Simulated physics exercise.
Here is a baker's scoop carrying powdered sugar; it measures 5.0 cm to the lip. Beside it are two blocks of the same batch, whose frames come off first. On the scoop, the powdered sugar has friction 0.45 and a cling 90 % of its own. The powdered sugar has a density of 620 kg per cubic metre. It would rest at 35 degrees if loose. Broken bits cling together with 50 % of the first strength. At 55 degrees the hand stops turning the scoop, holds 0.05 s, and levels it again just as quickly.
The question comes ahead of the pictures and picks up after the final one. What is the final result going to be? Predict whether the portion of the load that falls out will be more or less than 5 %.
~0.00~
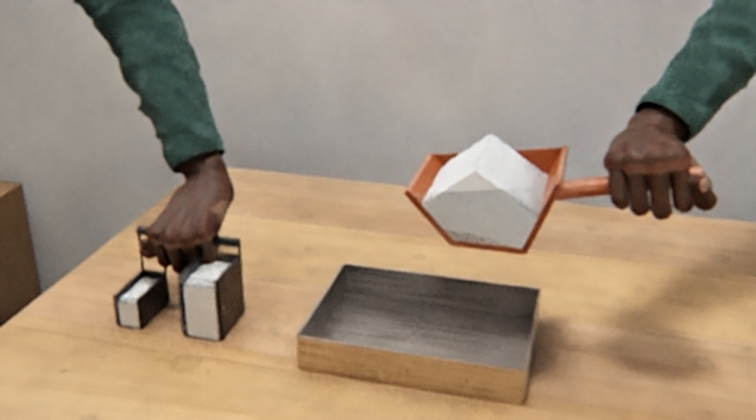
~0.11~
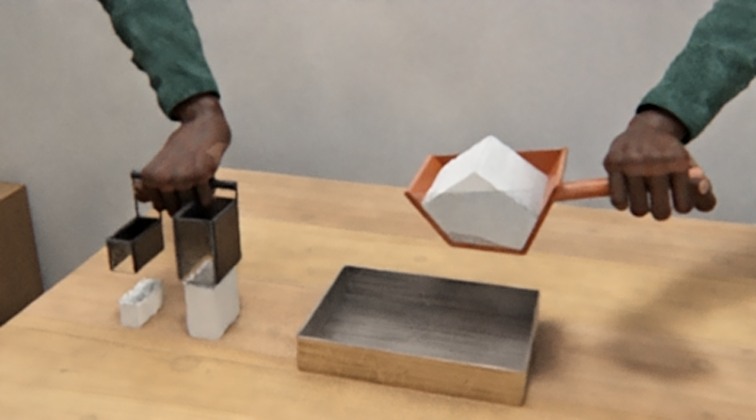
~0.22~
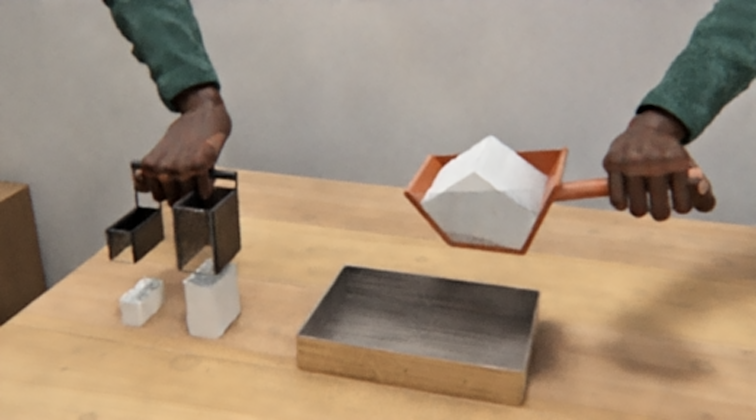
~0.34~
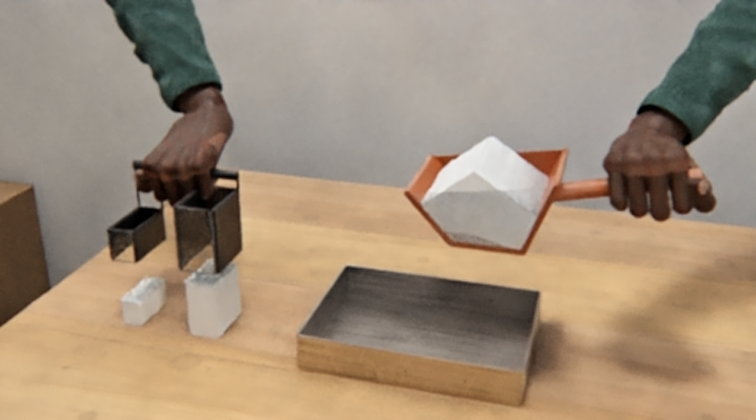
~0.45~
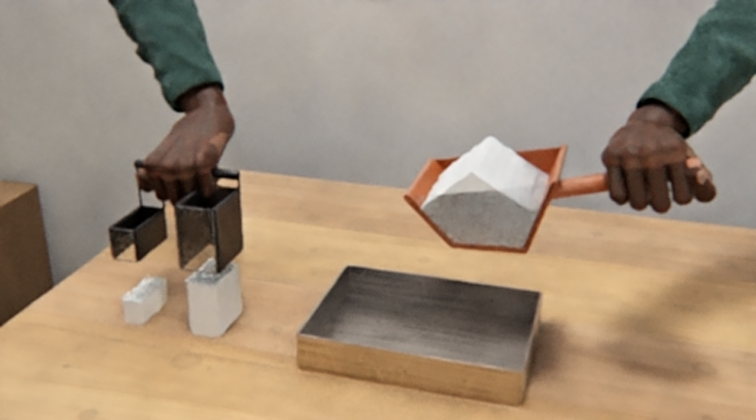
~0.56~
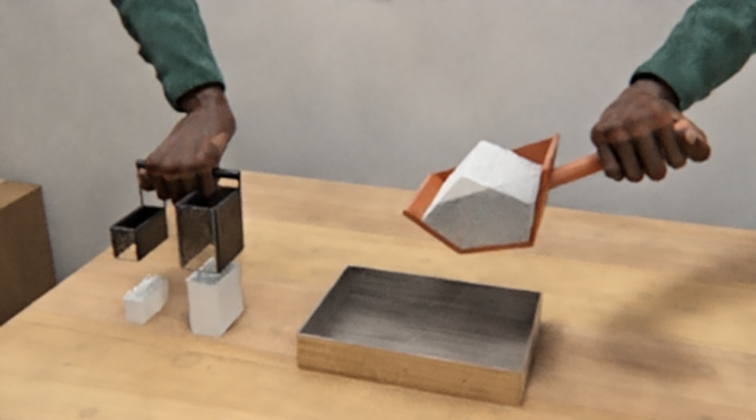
My prediction is less.
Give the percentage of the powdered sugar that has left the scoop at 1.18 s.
It works out at roughly 0 percent.
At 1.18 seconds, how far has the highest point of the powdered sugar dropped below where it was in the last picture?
About 0.5 centimetres.
By 0.84 s, the scoop is at 49 degrees and 0 % has left it.
By 1.18 s, the scoop is at 45 degrees and 0 % has left it.
By 1.51 s, the scoop is at 5 degrees and 0 % has left it.
By 1.84 s, the scoop is at 0 degrees and 0 % has left it.
By 1.95 s, at the end, the scoop is at 0 degrees and 0 % has left it.
